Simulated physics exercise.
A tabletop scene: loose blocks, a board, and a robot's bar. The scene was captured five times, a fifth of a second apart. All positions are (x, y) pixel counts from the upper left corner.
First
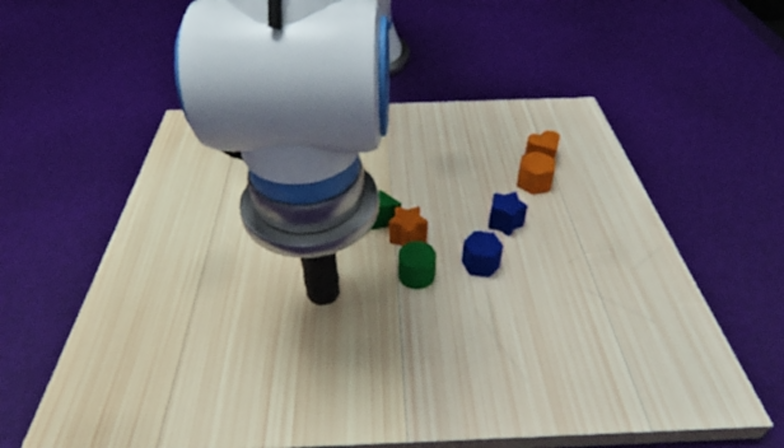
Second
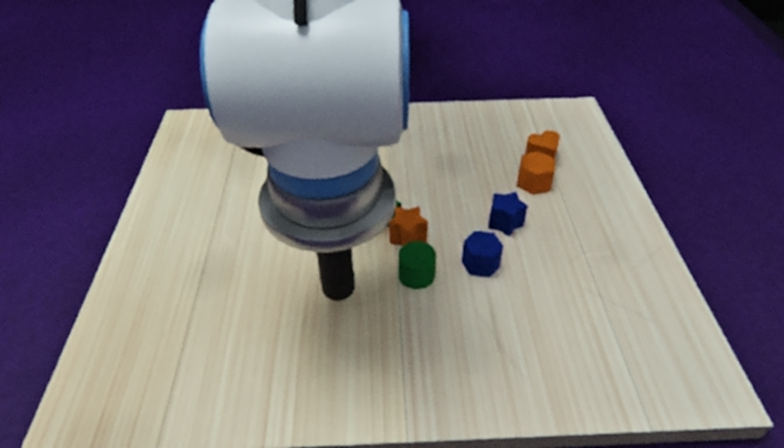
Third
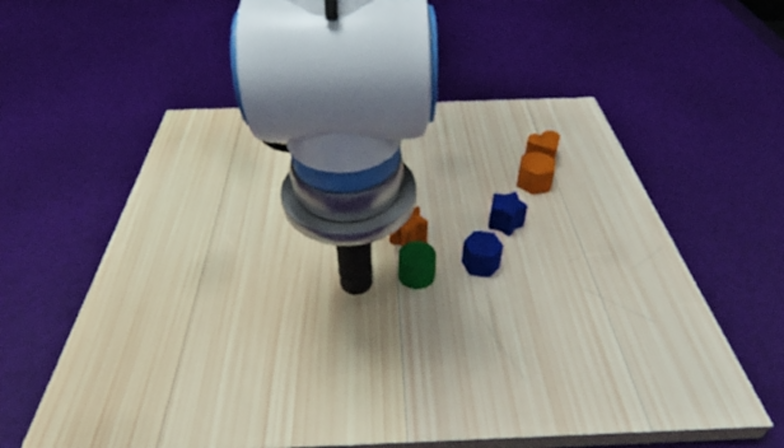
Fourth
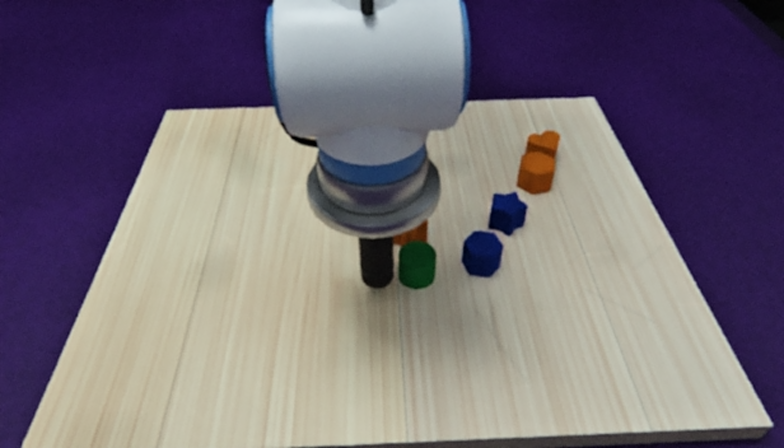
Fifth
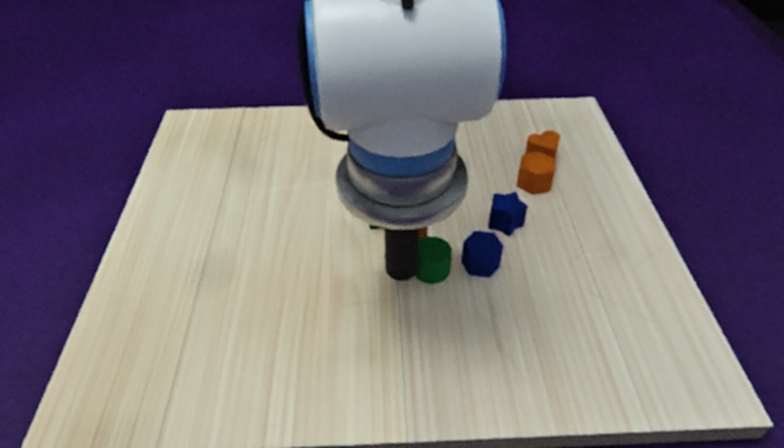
The clip shows a white robot arm moving its black bar rightward over a wooden board scattered with orange, green and blue blocks, passing in front of the orange star, then nudging the green cylinder slightly right.
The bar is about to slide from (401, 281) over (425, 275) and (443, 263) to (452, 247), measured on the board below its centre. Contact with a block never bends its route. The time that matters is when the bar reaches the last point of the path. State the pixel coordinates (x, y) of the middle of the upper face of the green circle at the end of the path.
I'd say the green circle ends with its top centre at (483, 216).
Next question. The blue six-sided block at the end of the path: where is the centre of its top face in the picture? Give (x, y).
I'd expect the centre of its top face to be at (508, 239).
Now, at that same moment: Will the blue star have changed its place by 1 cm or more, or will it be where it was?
It will remain on its spot.
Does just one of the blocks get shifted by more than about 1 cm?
No
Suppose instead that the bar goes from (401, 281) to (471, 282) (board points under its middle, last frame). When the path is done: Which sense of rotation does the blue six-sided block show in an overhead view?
The answer is clockwise.
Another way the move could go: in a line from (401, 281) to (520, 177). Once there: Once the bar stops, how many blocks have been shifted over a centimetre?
The result: Three blocks or more.
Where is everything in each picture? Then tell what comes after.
The first picture shows bar tip at (324, 294); block tops, orange star at (408, 217); green circle at (417, 254); blue six-sided block at (484, 243); blue star at (508, 202).
The second picture shows bar at (339, 289); blocks unchanged.
The third picture shows bar at (357, 284); blocks unchanged.
The fourth picture shows bar at (378, 277); blocks unchanged.
The fifth picture shows bar at (401, 270); orange star hidden; green circle at (433, 249); blue six-sided block at (484, 243); blue star at (508, 202).
The first path, step by step. Halfway along, bar at (436, 259); green circle at (463, 234); blue six-sided block at (500, 239), turned 40° clockwise.
At the end, bar at (453, 236); orange star in place; green circle at (483, 216); blue six-sided block at (508, 239), turned 55° clockwise; blue star in place.
